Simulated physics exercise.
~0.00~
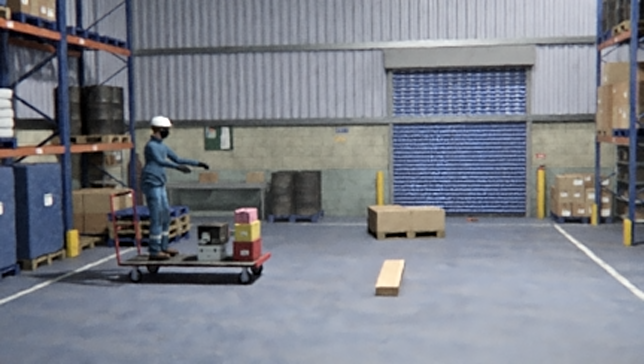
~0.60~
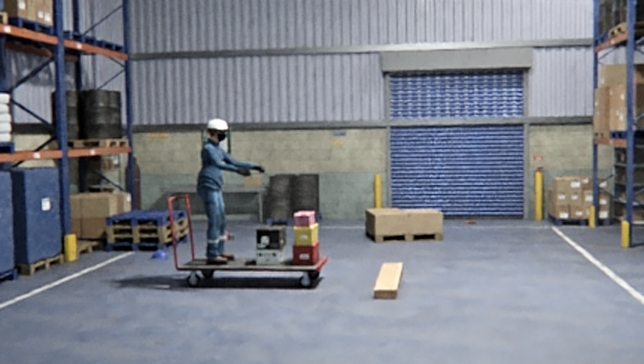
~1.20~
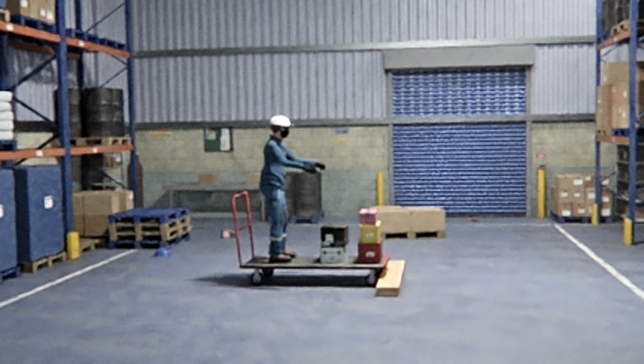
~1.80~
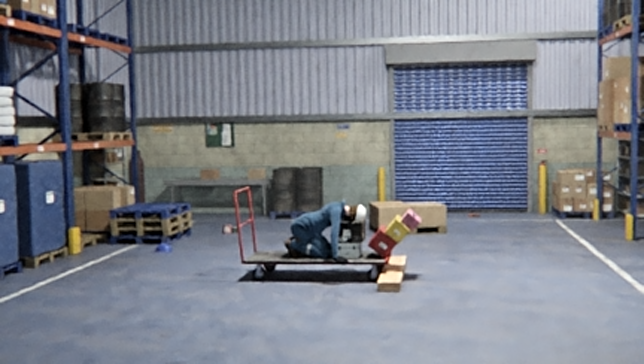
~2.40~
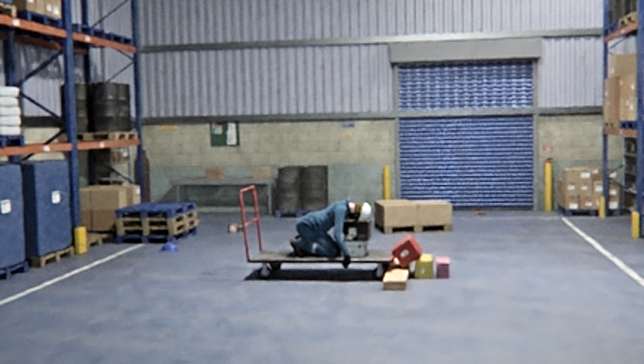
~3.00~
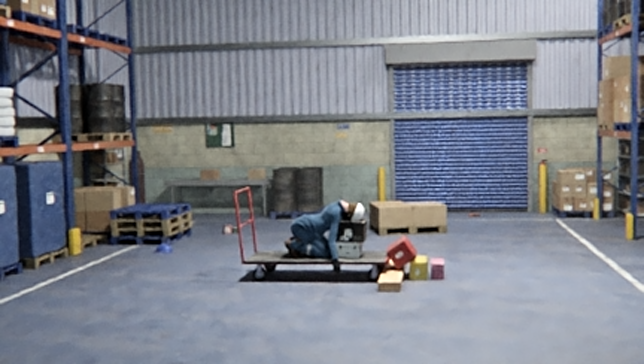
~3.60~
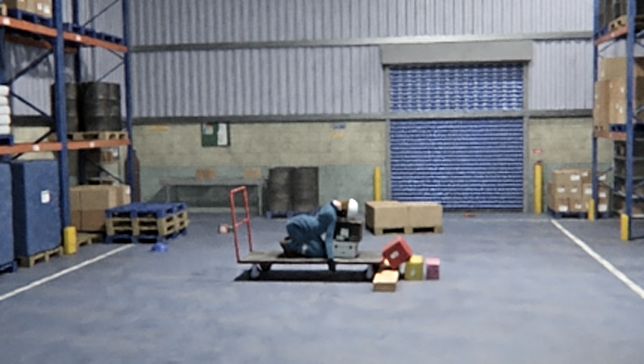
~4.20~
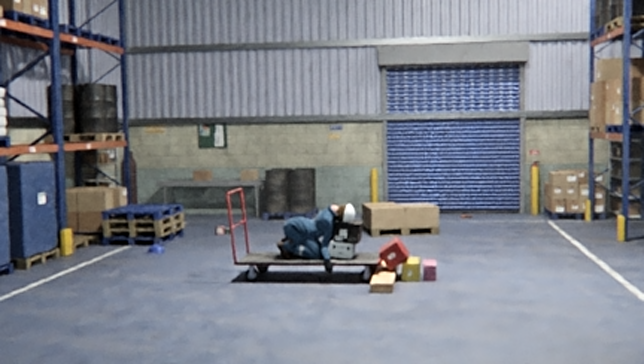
The clip opens in a warehouse, where a figure in blue overalls and a white helmet stands on a flat trolley with arms stretched forward, behind dark and grey boxes and a stack of pink, yellow and red ones. The trolley rolls right across the floor and stops against a wooden beam. The figure pitches forward and folds down onto the deck, while the coloured stack tips over the front edge. The pink and yellow boxes drop to the floor beyond the beam, and the red one tumbles after them. At the end, the figure lies slumped against the boxes still aboard, and nothing stirs.
